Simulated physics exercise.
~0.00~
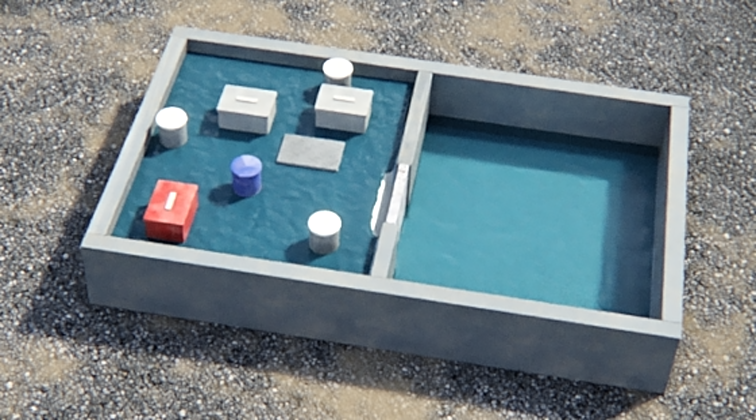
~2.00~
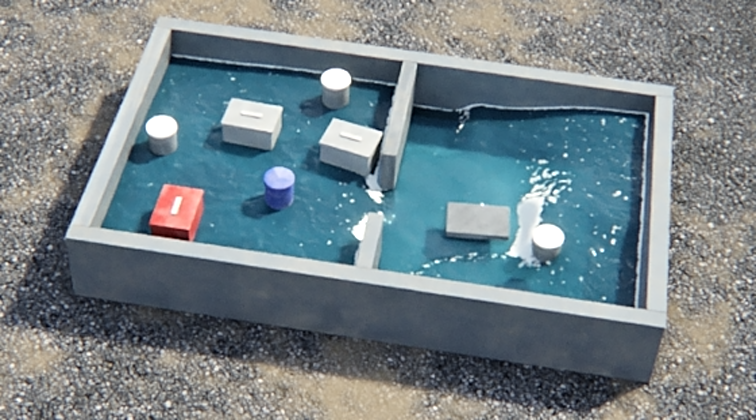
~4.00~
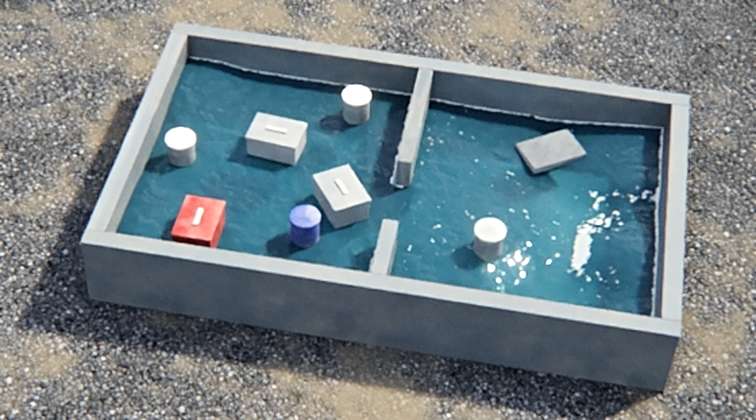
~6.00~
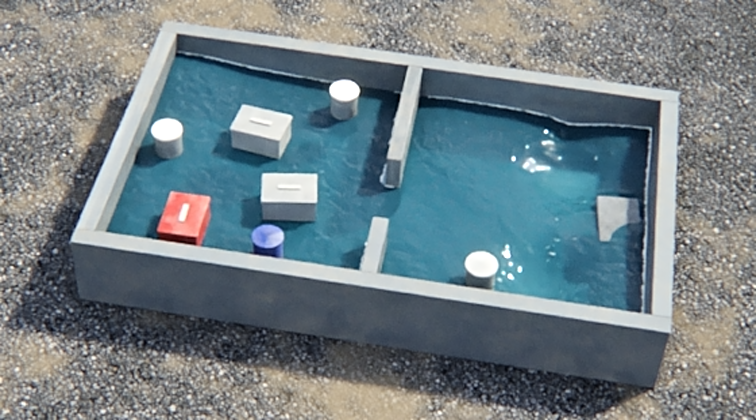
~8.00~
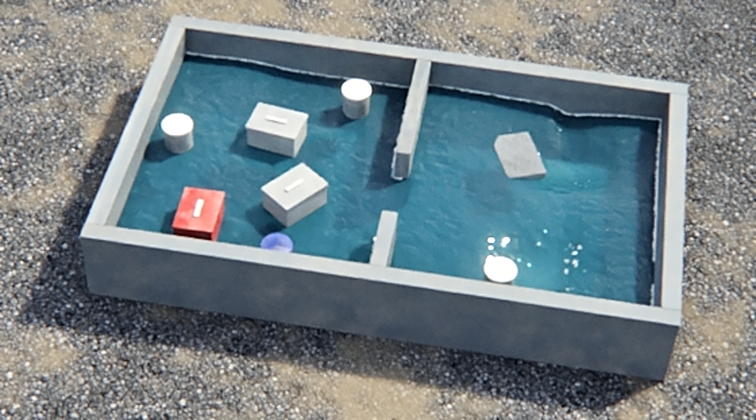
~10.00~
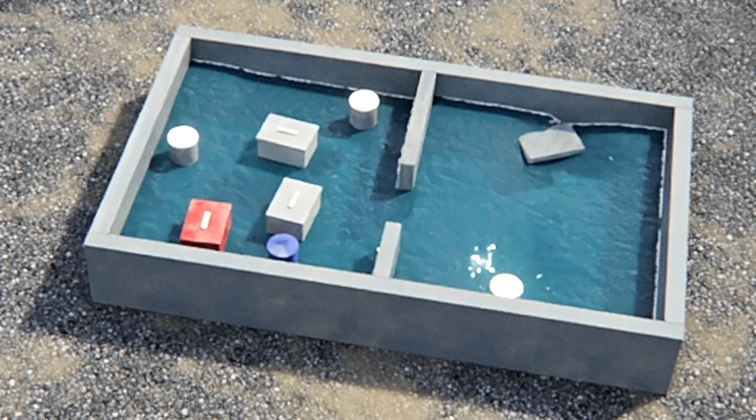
A red tote floats near the front left corner of a walled concrete basin on level gravel, seen from above by a slightly swaying camera. A divider splits the water, with pale boxes, white pails, a flat grey slab and a blue pail all on the left. The divider opens, and the slab and one white pail sweep through into the right side amid white foam. The slab drifts and turns about there, while the pail settles near the front wall. The blue pail and a pale box drift toward the gap, then swing back left. At the end, the red tote and blue pail still float left of the divider.
